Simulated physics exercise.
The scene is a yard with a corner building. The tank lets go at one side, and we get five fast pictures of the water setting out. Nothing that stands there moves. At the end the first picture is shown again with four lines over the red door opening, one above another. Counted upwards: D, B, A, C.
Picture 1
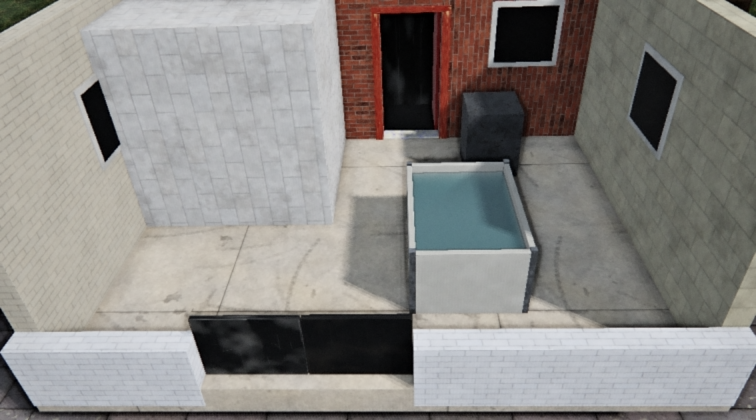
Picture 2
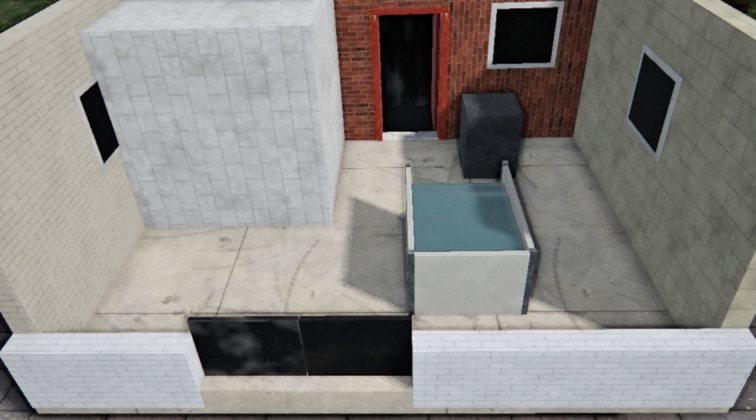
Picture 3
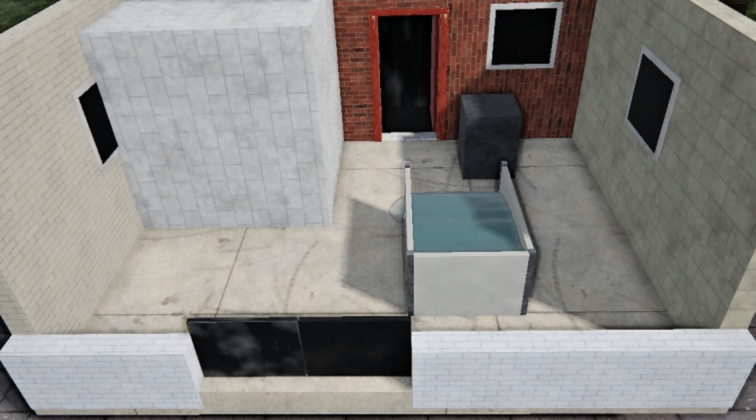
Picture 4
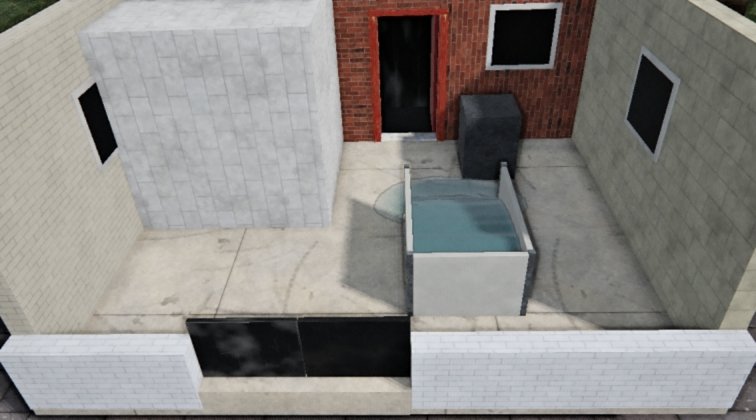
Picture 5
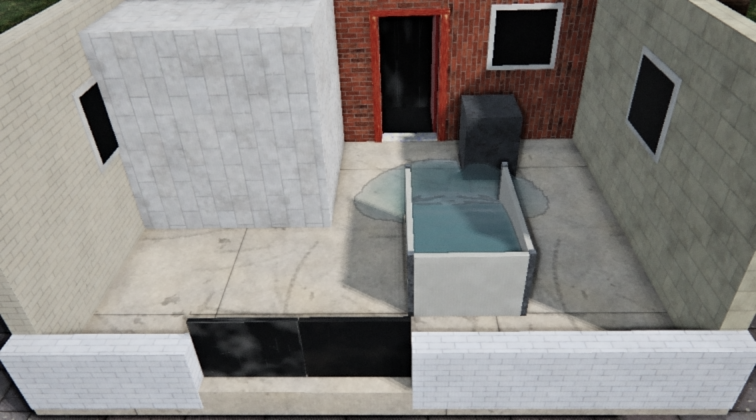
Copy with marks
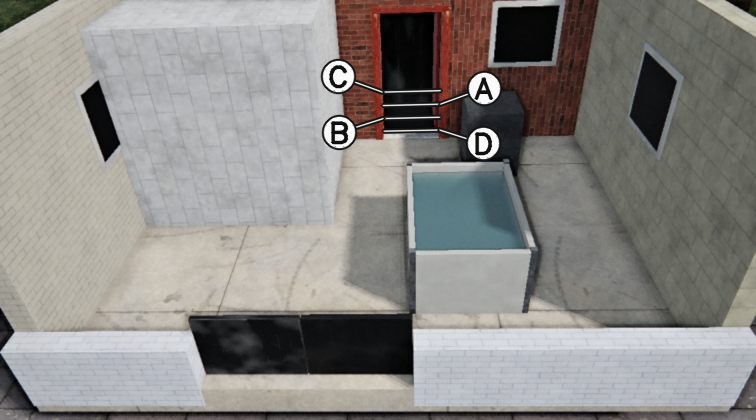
The video shows a walled yard with a pale corner building, a red doorway and a tank of still water; the tank's back panel disappears, and water flows out behind it, spreading across the paving to both sides.
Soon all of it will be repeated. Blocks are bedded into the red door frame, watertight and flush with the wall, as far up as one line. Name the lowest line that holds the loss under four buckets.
Height B just does it.
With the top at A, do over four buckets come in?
No, not at all.
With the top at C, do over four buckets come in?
No, not at all.
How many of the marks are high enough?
Three of them.
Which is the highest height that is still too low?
Height D.
On the marked copy, A at (411, 104); B at (411, 117); C at (411, 91); D at (411, 130); from the bottom up D, B, A, C.
With A, nothing gets over.
With B, a splash gets over, under a bucket.
With C, nothing gets over.
With D, some 20 bucketfuls get in.
